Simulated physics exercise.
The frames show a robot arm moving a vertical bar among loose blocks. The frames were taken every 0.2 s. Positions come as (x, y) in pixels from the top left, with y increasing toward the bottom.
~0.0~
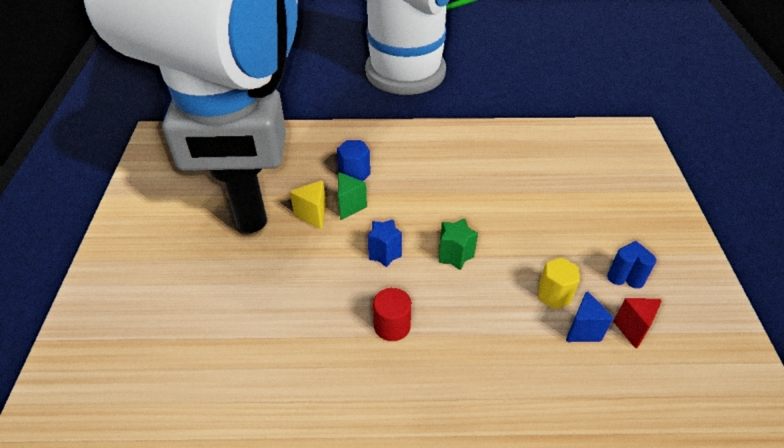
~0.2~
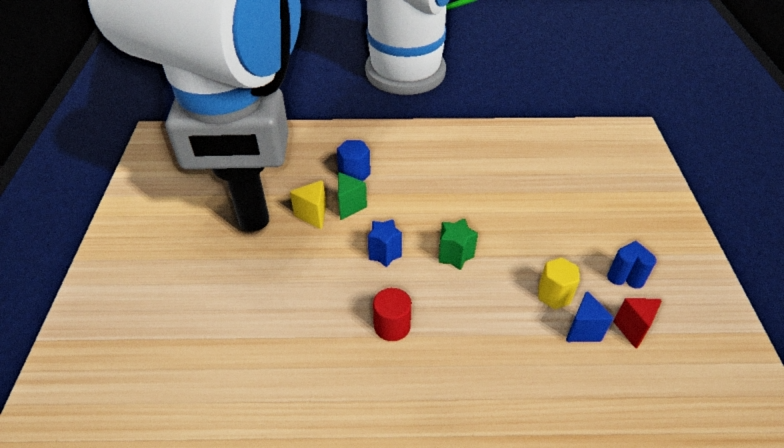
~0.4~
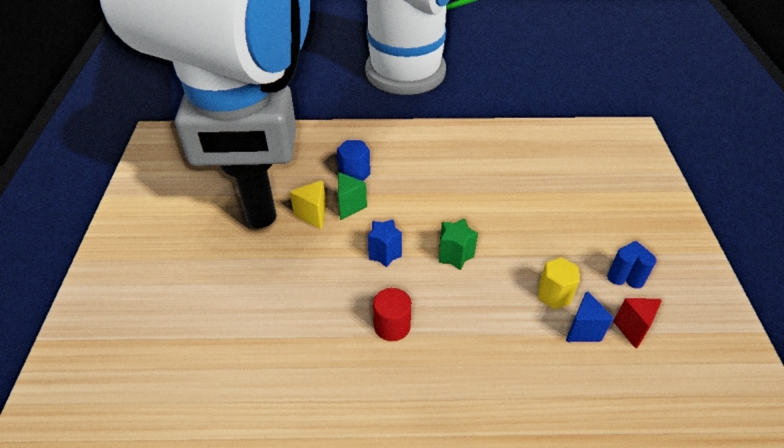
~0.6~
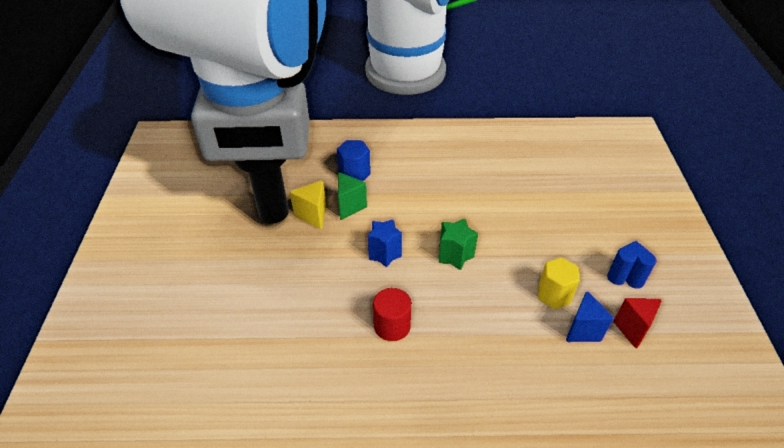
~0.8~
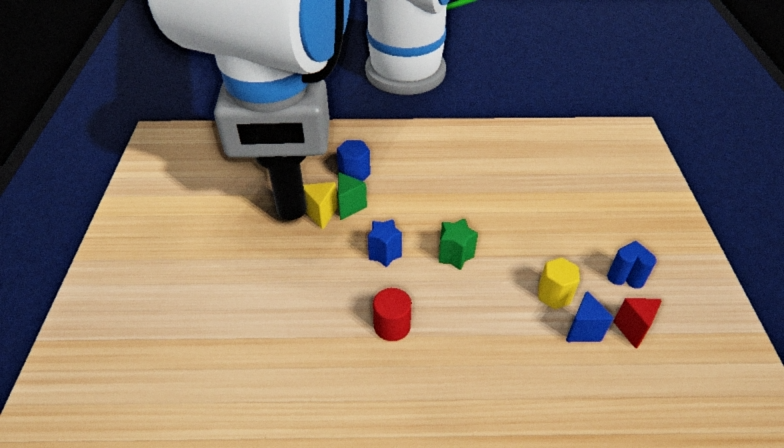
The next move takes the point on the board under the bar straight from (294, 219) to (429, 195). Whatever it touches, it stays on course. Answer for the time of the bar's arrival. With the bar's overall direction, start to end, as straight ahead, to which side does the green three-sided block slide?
Answer: Right.
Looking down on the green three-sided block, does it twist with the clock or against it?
Looking down, my answer is that the green three-sided block rotates clockwise.
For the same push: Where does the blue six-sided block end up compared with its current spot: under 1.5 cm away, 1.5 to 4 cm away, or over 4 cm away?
Short, under 1.5 cm.
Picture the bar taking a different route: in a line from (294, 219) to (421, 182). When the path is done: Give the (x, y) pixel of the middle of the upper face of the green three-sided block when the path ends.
When the path ends, it will be at (408, 186).
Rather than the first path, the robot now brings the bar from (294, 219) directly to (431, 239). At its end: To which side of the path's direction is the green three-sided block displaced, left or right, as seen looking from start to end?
It moves over to the left.
What follows on the original path. One third of the way, bar (340, 202); yellow three-sided block (365, 182); green three-sided block (390, 181), turned 35° clockwise.
Two thirds of the way, bar (385, 194); yellow three-sided block (411, 177), turned 30° clockwise; green three-sided block (431, 183), turned 50° clockwise.
At the end, bar (429, 186); yellow three-sided block (456, 172), turned 55° clockwise; green three-sided block (450, 188), turned 80° clockwise; blue six-sided block not moved.
